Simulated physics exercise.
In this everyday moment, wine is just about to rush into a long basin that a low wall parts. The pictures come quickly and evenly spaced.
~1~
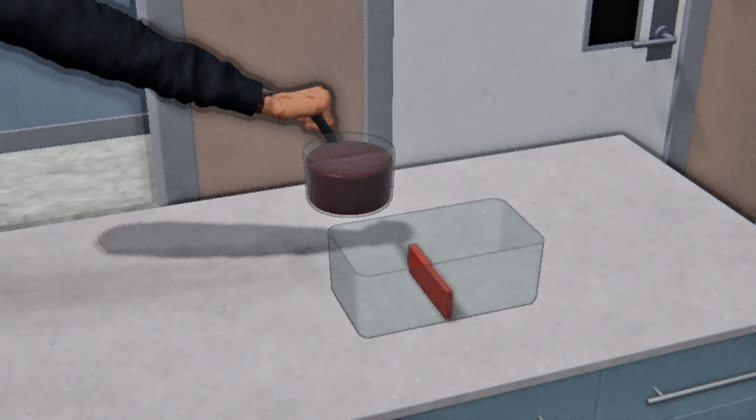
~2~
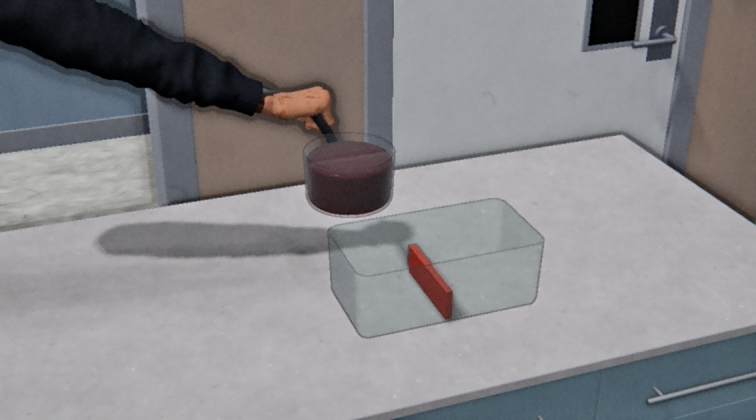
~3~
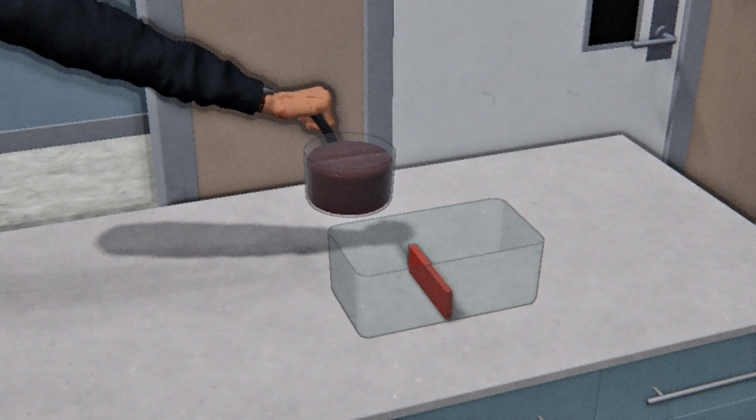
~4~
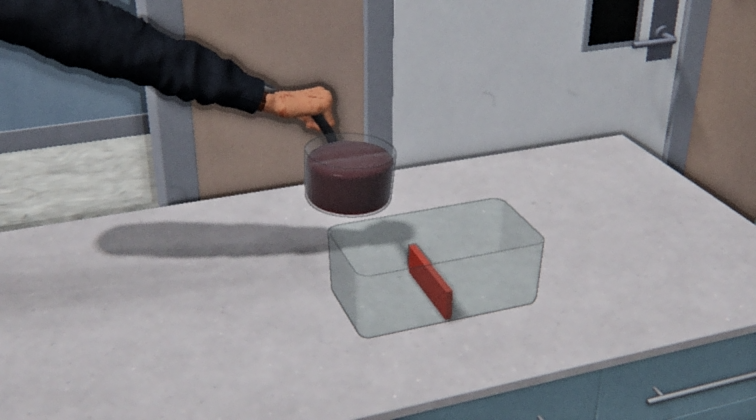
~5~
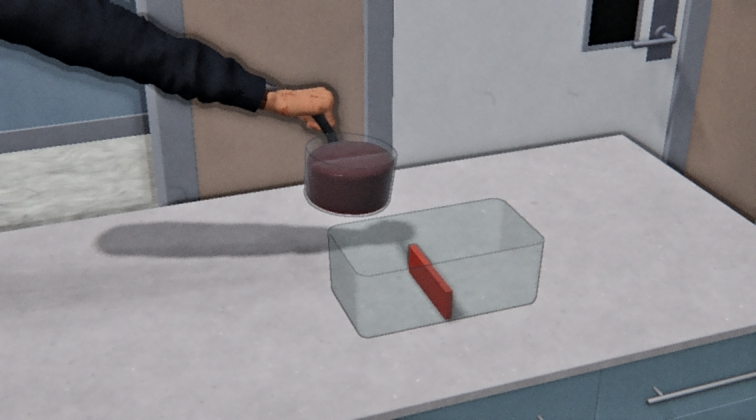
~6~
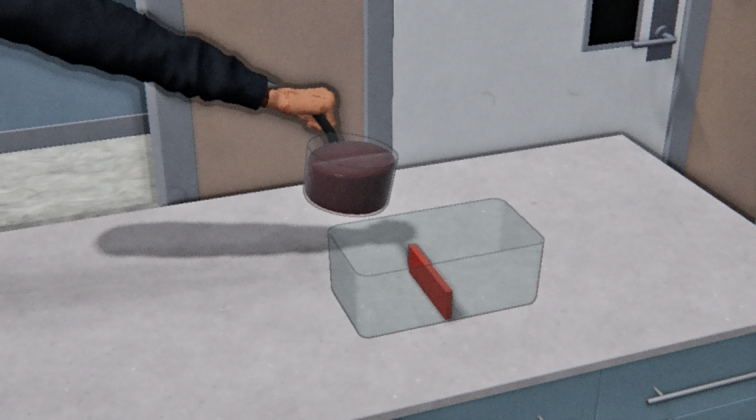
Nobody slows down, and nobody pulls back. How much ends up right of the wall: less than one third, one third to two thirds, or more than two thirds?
The centre band.
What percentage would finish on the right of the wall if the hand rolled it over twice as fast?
Roughly 45 %.
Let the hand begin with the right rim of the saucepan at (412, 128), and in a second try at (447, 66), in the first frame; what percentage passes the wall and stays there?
Roughly 85 % and 85 %.
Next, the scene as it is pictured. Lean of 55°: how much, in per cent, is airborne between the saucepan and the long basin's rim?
It comes to around 20 per cent.
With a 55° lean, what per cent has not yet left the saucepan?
70 %.
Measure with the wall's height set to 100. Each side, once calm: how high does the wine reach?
Once it is still, the left part shows 30 per cent and the right part 40.
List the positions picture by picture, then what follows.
In the first frame, tilt 0°; pouring edge (391, 145); surface from (306, 163) to (388, 151); the long basin's rim runs from (341, 253) to (524, 220); the wall's top is at (430, 268).
In the second frame, tilt 0°; pouring edge (391, 146); surface from (307, 163) to (388, 151).
In the third frame, tilt 1°; pouring edge (392, 146); surface from (307, 163) to (389, 151).
In the fourth frame, tilt 3°; pouring edge (393, 148); surface from (307, 163) to (389, 151).
In the fifth frame, tilt 6°; pouring edge (393, 149); surface from (308, 163) to (390, 151).
In the sixth frame, tilt 9°; pouring edge (394, 152); surface from (308, 163) to (391, 151).
A moment on, the saucepan is tipped part way and 70 per cent is still to pour, 4 is left of the wall and 6 right of it.
Next, the saucepan is tipped on its side and 20 per cent is still to pour, 16 is left of the wall and 52 right of it.
Then the saucepan is tipped on its side and 3 per cent is still to pour, 38 is left of the wall and 56 right of it.
Later the saucepan is tipped on its side and 0 per cent is still to pour, 43 is left of the wall and 56 right of it.
Finally, 43 per cent lies left of the wall, 56 right of it and 1 outside.
